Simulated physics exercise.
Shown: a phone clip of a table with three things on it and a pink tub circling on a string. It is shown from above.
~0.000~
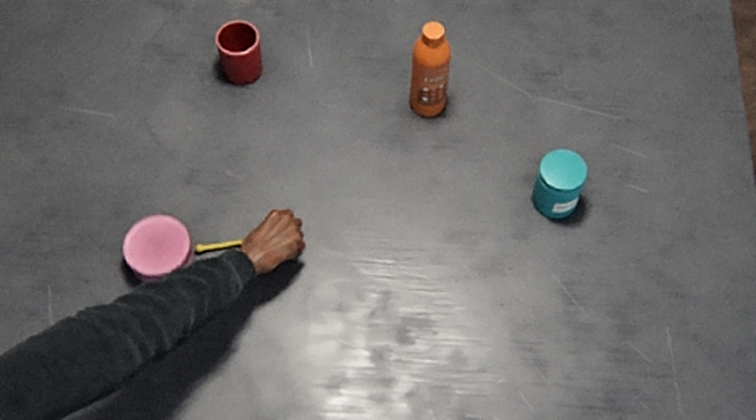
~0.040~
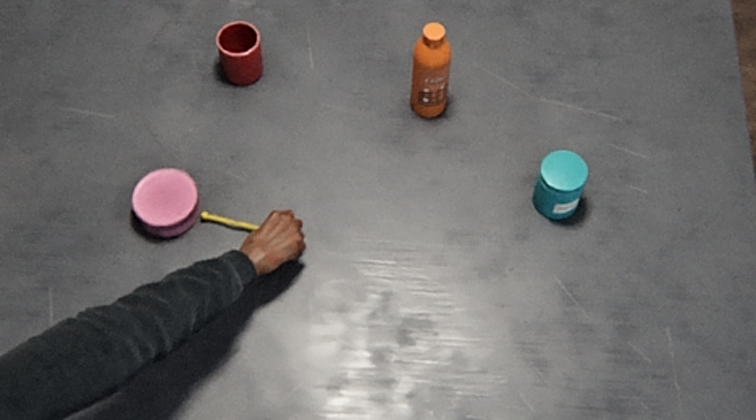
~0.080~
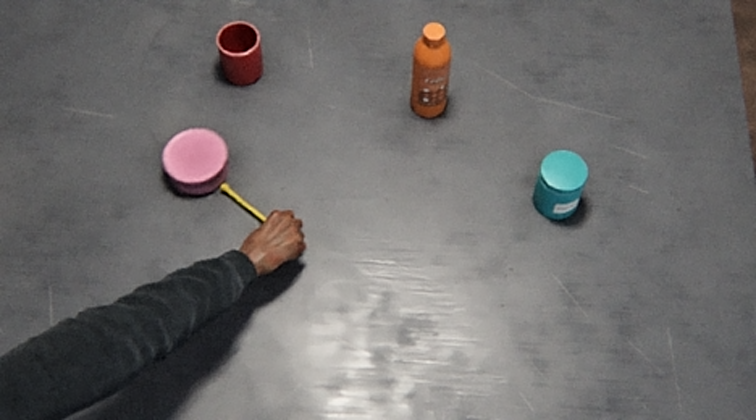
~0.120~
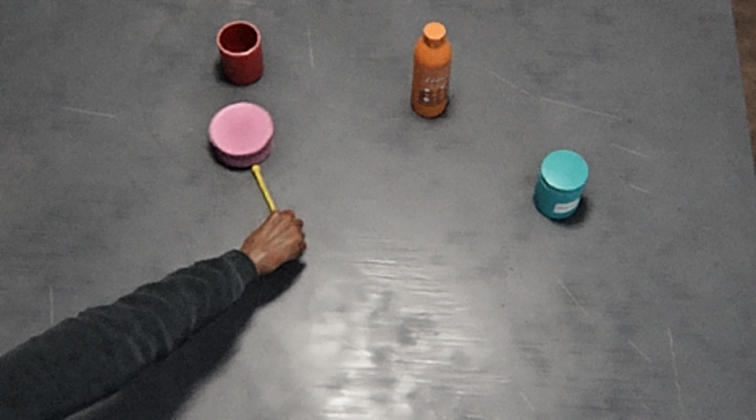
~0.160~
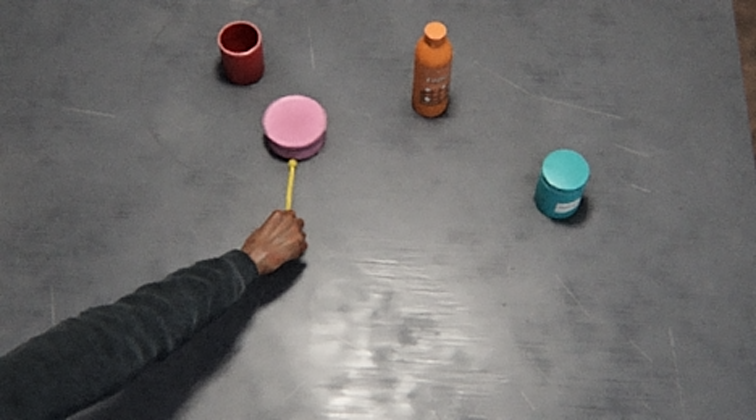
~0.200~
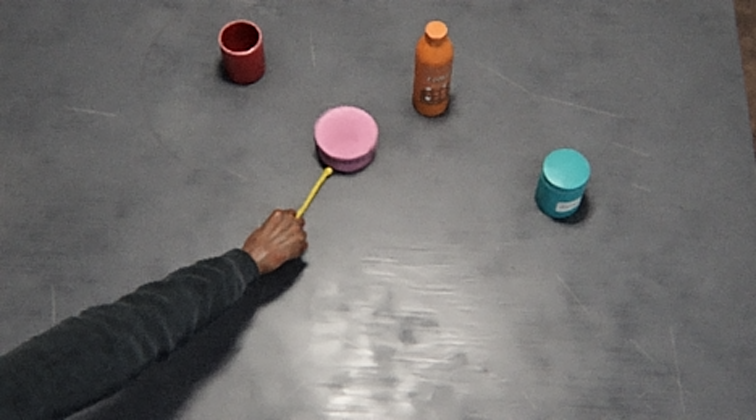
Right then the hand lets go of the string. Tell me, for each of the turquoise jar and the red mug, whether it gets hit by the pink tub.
Outcome: The turquoise jar will receive no impact; the red mug will receive no impact.
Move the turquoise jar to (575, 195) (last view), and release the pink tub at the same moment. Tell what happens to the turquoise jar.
Result at that position: Left alone.
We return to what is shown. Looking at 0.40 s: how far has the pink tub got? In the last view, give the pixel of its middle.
It is near (538, 268) at that moment.
After 0.28 s, tub near (429, 194).
After 0.40 s, tub near (538, 268).
At rest, tub near (728, 397). The turquoise jar escapes it and the red mug stays untouched.
